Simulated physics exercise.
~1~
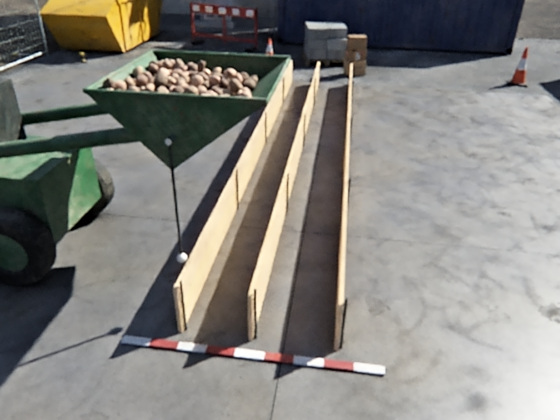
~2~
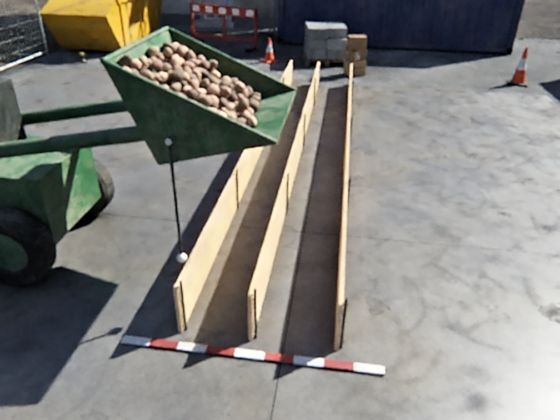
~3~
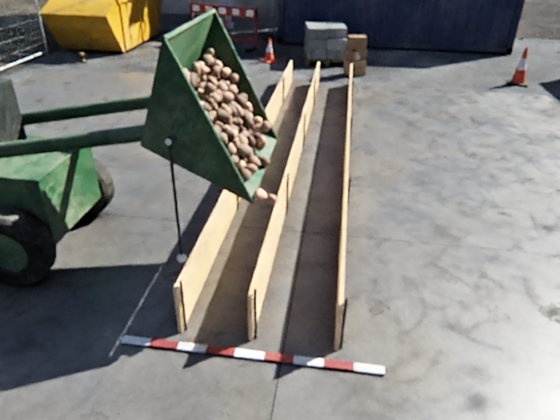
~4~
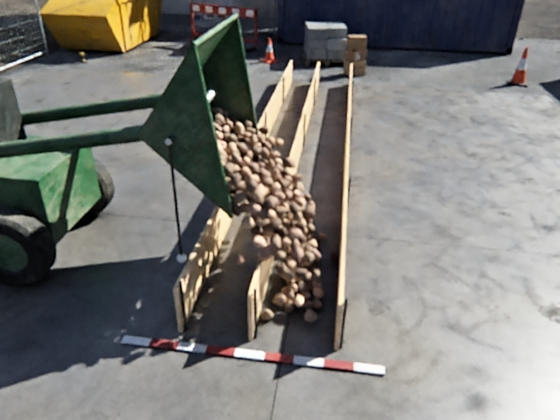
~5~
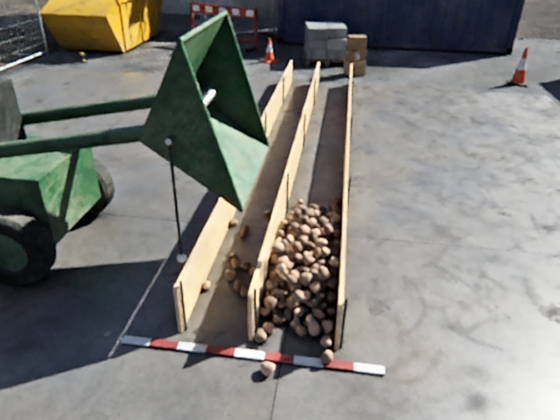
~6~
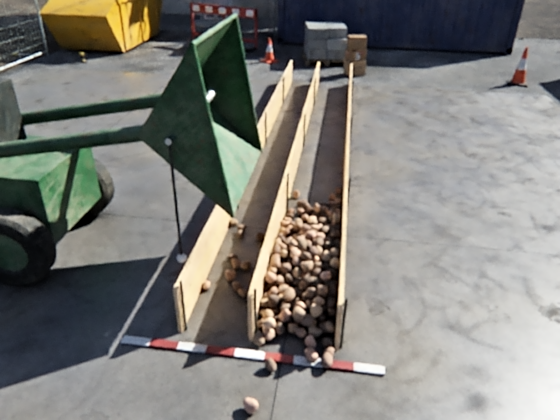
Green loader bucket tipping brown cobbles between wooden boards, then jerking empty, with most stones heaped in the right-hand bay.
